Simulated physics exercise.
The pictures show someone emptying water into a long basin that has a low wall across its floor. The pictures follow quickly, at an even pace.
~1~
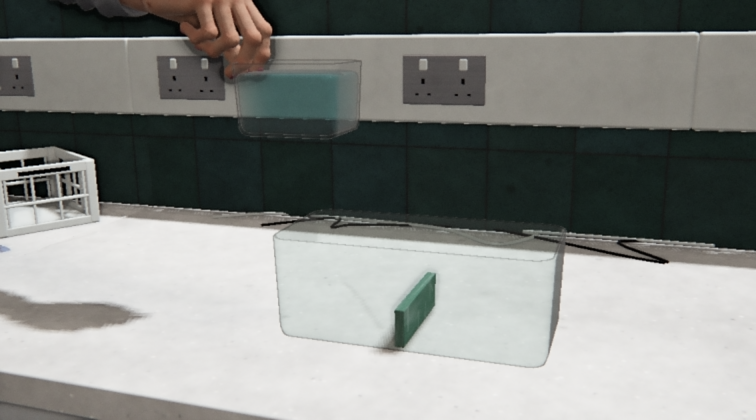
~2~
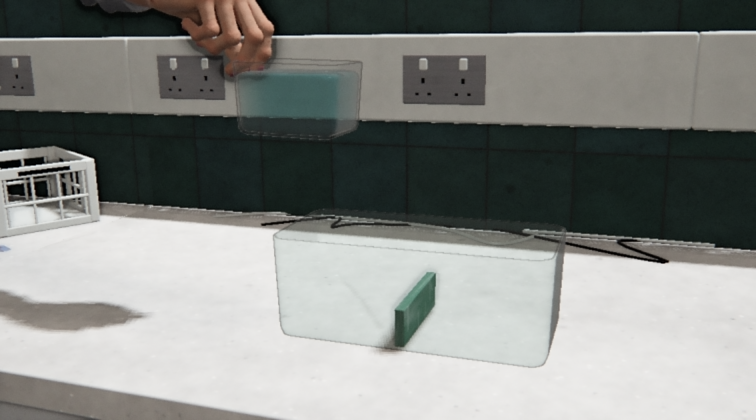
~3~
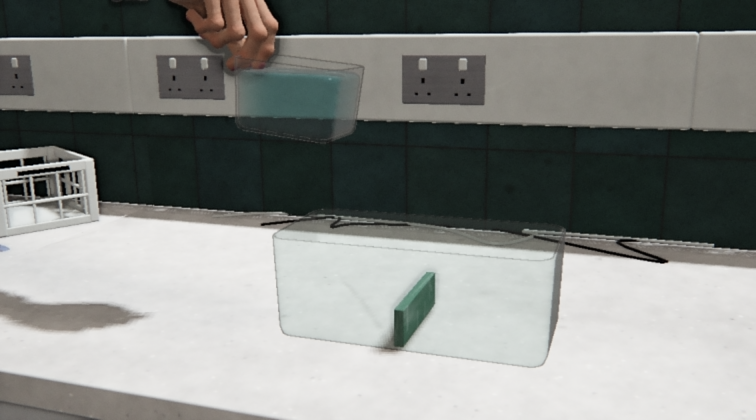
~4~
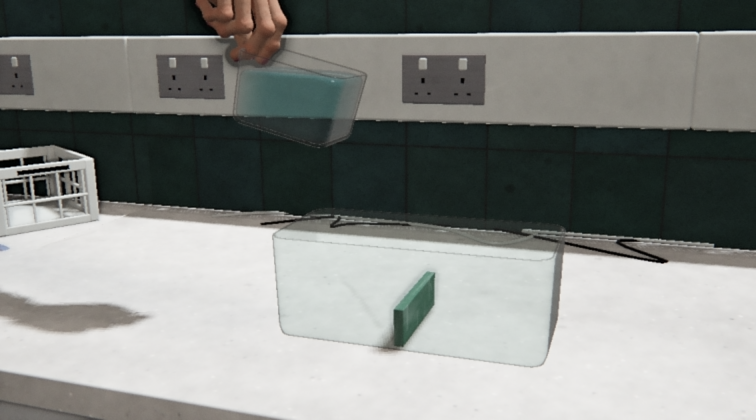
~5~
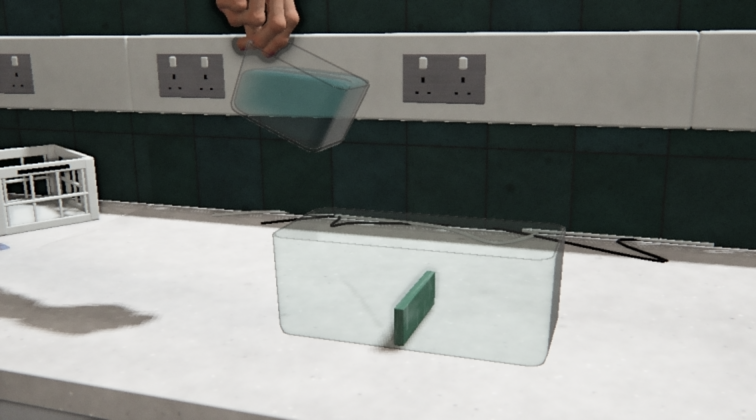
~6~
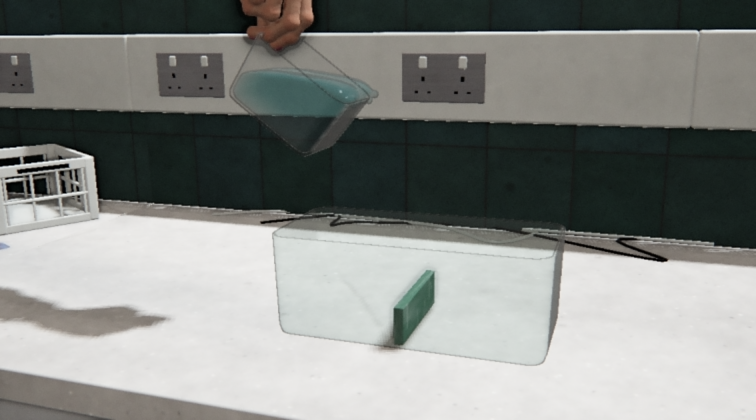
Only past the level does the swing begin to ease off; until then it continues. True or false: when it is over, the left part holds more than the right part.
True.
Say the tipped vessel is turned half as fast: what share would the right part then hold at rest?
It comes to 60 per cent or so.
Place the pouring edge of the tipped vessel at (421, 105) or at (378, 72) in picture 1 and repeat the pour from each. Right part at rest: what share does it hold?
In order, some 90 and 60 percent.
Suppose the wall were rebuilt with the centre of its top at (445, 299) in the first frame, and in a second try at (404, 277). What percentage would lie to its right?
Record: Case 1 near 15 %, case 2 near 45 %.
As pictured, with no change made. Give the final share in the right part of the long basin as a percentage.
That works out near 30 in every hundred.
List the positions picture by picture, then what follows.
In the first picture, it leans 0°; its right rim is at (349, 64); the water meets the walls at (253, 73) and (350, 73); the long basin's rim runs from (296, 224) to (560, 245); the wall's top is at (416, 291).
In the second picture, it leans 2°; its right rim is at (350, 65); the water meets the walls at (254, 72) and (350, 73).
In the third picture, it leans 7°; its right rim is at (352, 70); the water meets the walls at (256, 71) and (352, 75).
In the fourth picture, it leans 14°; its right rim is at (355, 79); the water meets the walls at (257, 70) and (356, 77).
In the fifth picture, it leans 25°; its right rim is at (358, 89); the water meets the walls at (258, 71) and (360, 82); 1 per cent is over the edge.
In the sixth picture, it leans 37°; its right rim is at (358, 102); the water meets the walls at (256, 74) and (357, 92); 6 per cent is over the edge.
A moment on, the tilt is 105° and 21 per cent is still to pour, 16 is left of the wall and 18 right of it.
Next, the tilt is 112° and 2 per cent is still to pour, 60 is left of the wall and 31 right of it.
Then the tilt is 112° and 0 per cent is still to pour, 63 is left of the wall and 31 right of it.
Later the tilt is 112° and 0 per cent is still to pour, 64 is left of the wall and 32 right of it.
At rest 64 per cent lies left of the wall, 32 right of it and 4 outside.
